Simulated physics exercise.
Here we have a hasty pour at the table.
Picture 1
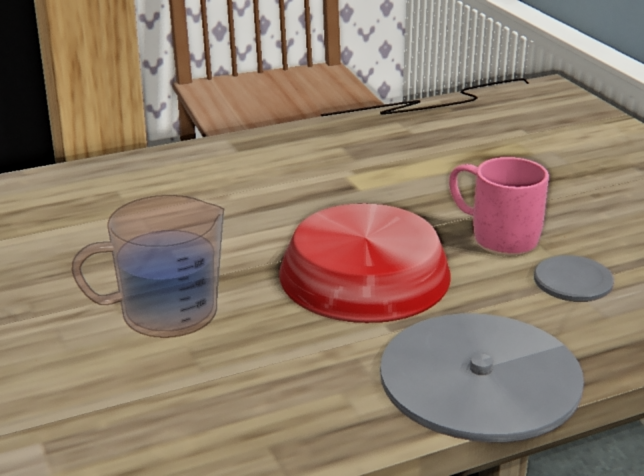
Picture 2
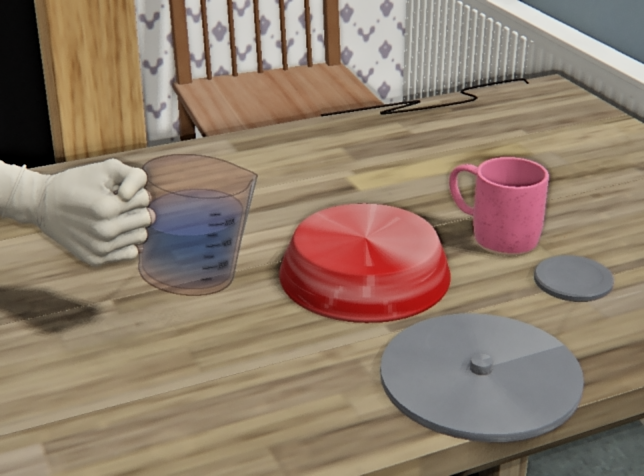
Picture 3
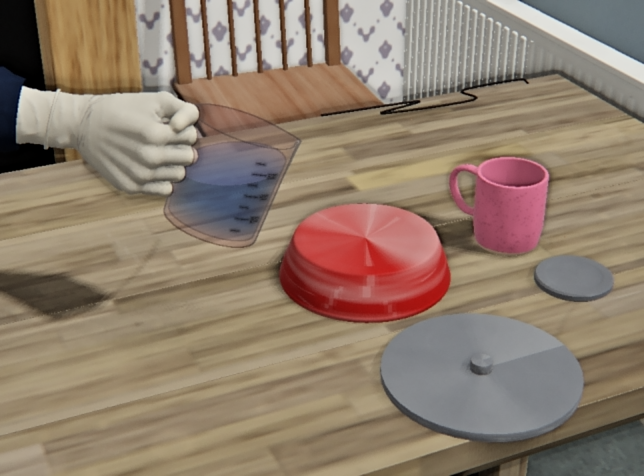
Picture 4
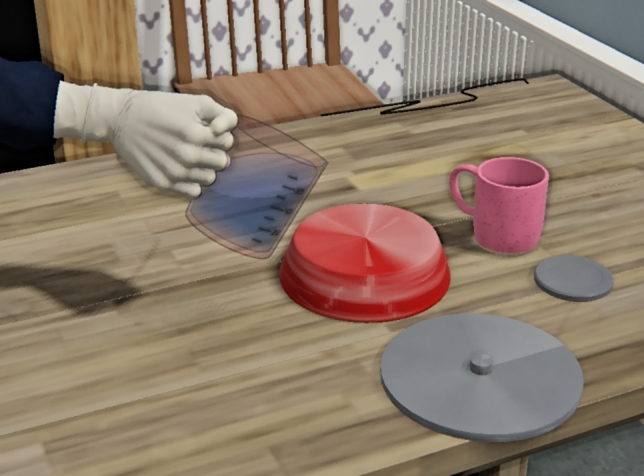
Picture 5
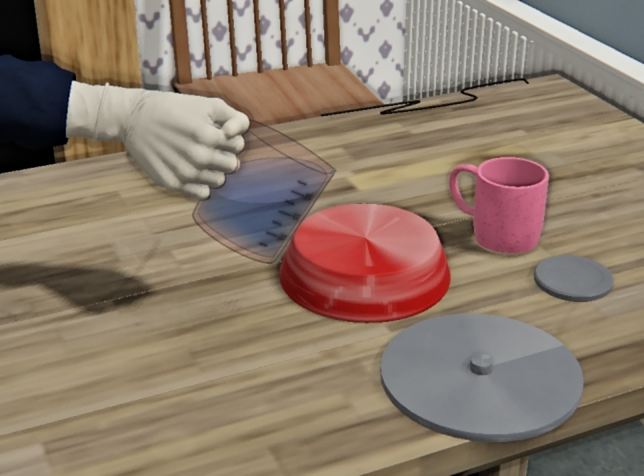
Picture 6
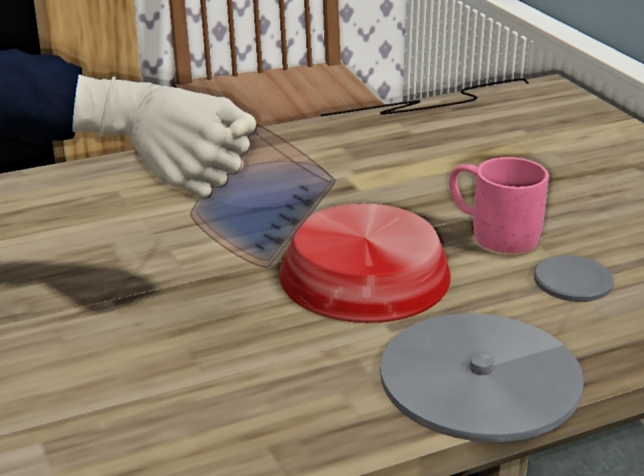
In this clip, a white-gloved hand lifts a clear measuring jug of blue liquid from a wooden table, moves it right and tilts it beside an upturned red dish, while a pink mug and two grey discs stay still.
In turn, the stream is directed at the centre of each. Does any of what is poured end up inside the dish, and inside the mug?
As I see it, the dish is going to let it slide off the outside; the mug is going to gather it.
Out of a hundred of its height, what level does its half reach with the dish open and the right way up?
It comes up to roughly 25 per cent of the height.
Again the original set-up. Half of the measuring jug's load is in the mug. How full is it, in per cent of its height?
About 65%.
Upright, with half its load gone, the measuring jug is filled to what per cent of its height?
Roughly 30 in a hundred, by my reckoning.
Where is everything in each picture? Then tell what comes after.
Nothing is moving yet; measuring jug (166, 264) about two thirds full; dish (365, 259) upside down; mug (509, 210) open, in the first picture.
The measuring jug is picked up; measuring jug about two thirds full, surface at (193, 213); dish (365, 259) upside down, in the second picture.
Tilting; measuring jug (228, 173) tipped 20° with all of its load; mug (509, 210) open, in the third picture.
No stream yet; measuring jug (254, 184) tipped 30° with all of its load; dish (365, 259) upside down, in the fourth picture.
Still nothing leaves it; measuring jug (262, 189) tipped 35° with all of its load; mug (509, 210) open, in the fifth picture.
On the point of pouring; measuring jug (262, 193) tipped 40° with all of its load; dish (365, 259) upside down; mug (509, 210) open, in the sixth picture.
Next, it runs off the upturned base of the dish.
After that, the dyed water goes into the mug.
Finally, the dish is empty, in a puddle; the mug has its share inside.
